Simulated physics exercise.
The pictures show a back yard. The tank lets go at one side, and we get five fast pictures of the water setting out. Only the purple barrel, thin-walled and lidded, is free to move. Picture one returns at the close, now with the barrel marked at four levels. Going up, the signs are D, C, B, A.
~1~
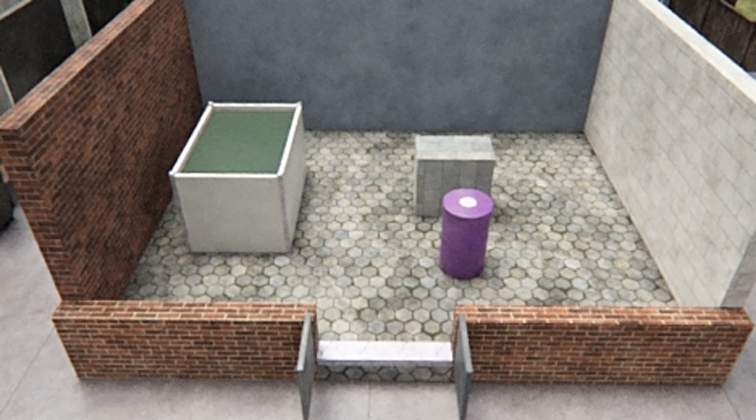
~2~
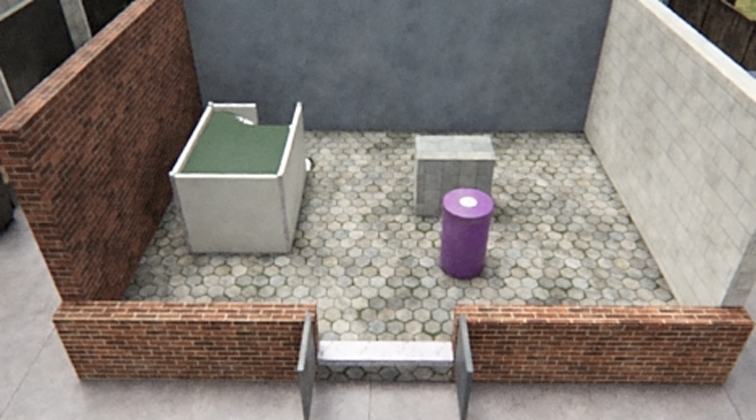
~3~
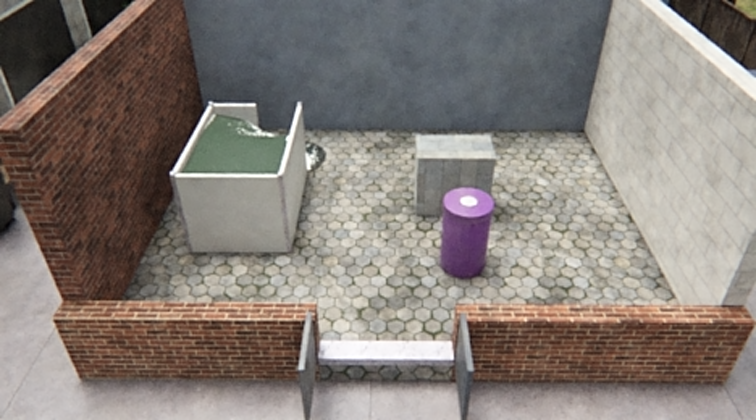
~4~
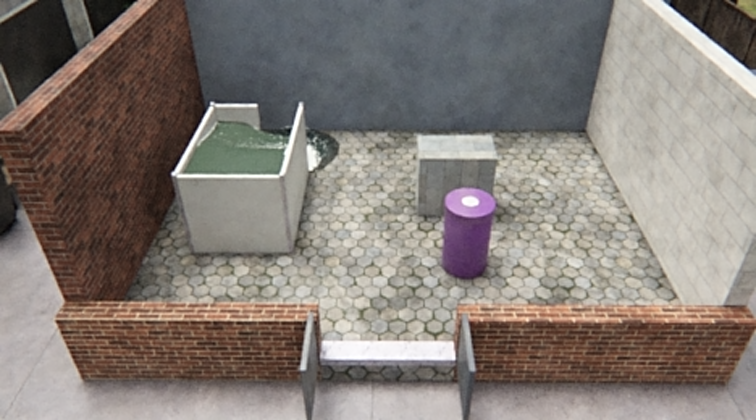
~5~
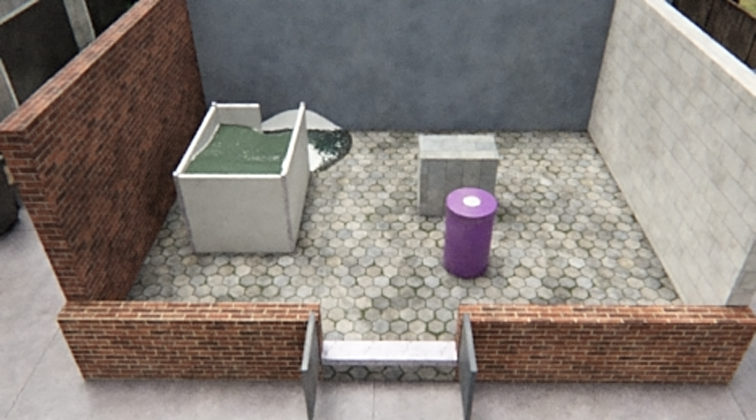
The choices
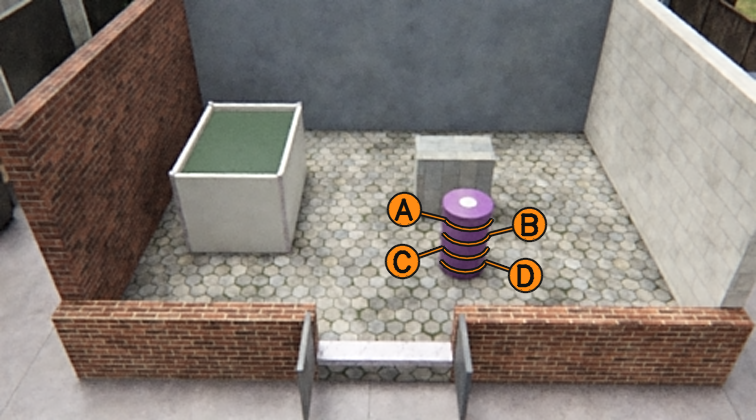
A pale tank's back side opens and green water pours out onto the paved yard.
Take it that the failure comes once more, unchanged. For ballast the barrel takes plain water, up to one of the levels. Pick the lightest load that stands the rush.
That is mark D.
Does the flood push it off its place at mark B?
No.
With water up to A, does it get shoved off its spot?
No, that is safe.
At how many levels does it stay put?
All four.
In orange, A at (470, 229); B at (468, 244); C at (466, 258); D at (465, 271); from the bottom up D, C, B, A.
With A, it does not move.
With B, it does not move.
With C, it does not move.
With D, it does not move.
